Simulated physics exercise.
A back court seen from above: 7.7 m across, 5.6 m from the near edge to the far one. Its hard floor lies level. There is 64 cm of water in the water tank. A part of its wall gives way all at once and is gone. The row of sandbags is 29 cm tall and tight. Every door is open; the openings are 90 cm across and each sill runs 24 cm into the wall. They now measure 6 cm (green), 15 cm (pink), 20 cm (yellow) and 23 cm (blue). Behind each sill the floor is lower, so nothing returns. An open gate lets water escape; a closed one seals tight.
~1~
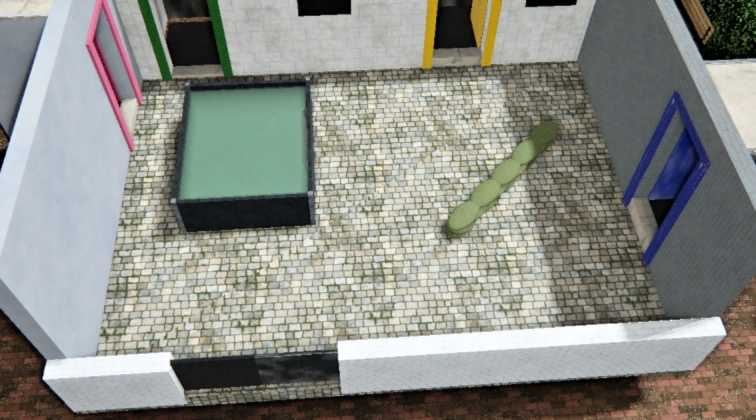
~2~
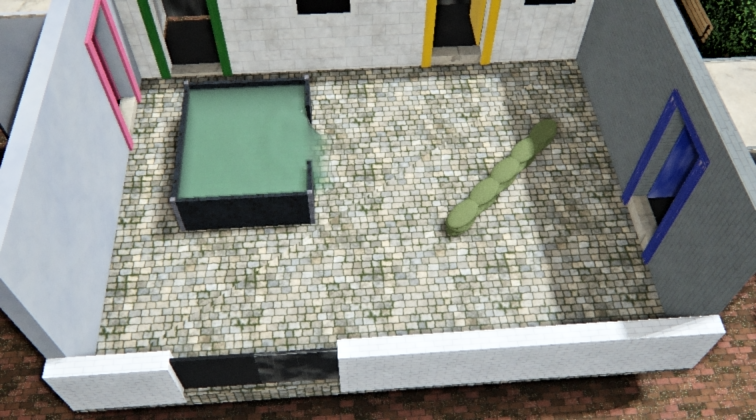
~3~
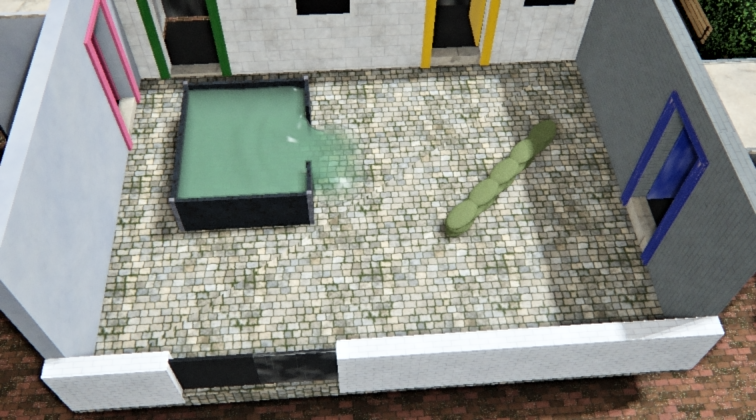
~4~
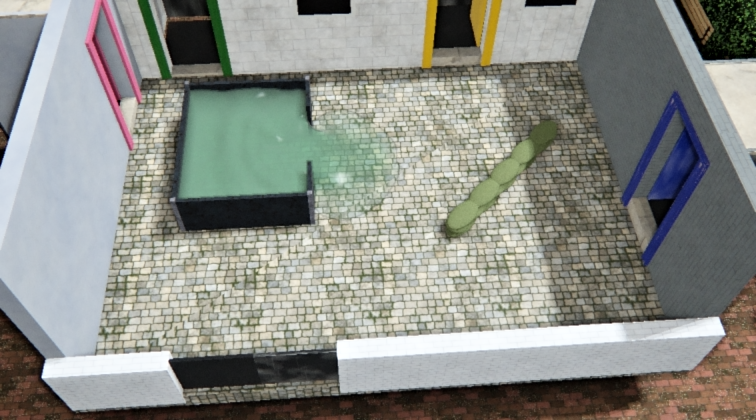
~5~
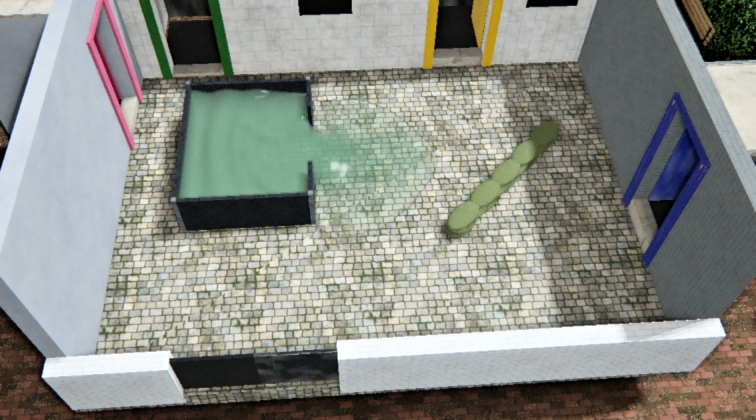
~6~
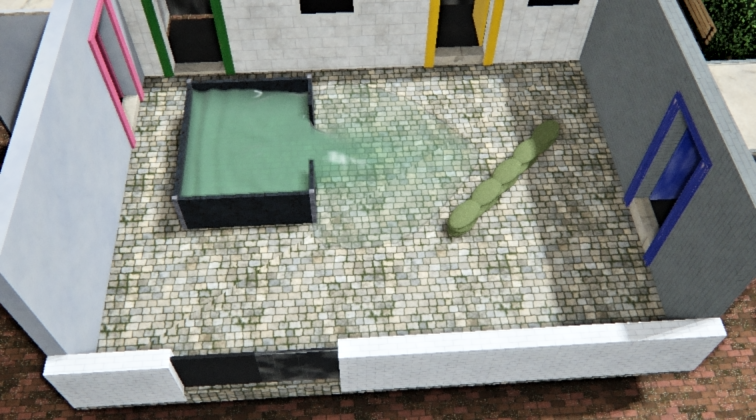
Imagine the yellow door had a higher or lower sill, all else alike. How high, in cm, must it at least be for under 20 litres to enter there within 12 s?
About 12 cm.
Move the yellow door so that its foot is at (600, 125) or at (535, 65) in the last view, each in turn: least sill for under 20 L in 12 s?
Roughly 12.5 and 27 cm.
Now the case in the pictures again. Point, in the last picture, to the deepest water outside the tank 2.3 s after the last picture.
At about (574, 67).
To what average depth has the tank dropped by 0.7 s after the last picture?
About 43 cm.
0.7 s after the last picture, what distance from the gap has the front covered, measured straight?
About 4.4 m.
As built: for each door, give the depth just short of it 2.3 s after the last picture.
Depths in cm: Green 0, pink 0, yellow 10, blue 0.
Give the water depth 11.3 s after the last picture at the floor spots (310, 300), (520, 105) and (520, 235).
In that order: 5, 8 and 4 cm.
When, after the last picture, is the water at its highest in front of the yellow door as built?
At about 3.5 s.
Then, 0.7 s after the last picture water covers 25 % of the floor, deepest (34 cm) near (324, 164); it has not reached the yellow door.
Then, 2.3 s after the last picture water covers 40 % of the floor, deepest (38 cm) near (574, 67); 10 cm at the yellow door, 0 litres in over its 20 cm sill.
Then, 11.3 s after the last picture water covers 95 % of the floor, deepest (12 cm) near (117, 317); 8 cm at the yellow door, 0 litres in over its 20 cm sill.
At the yellow door as built, the water peaked near 18 cm, 3.3 s after the last picture.
Run again over the same 12 s with other heights there, 27 litres in over 11 cm, 11 litres over 13 cm. The limit of 20 litres is kept from about 12 cm up.
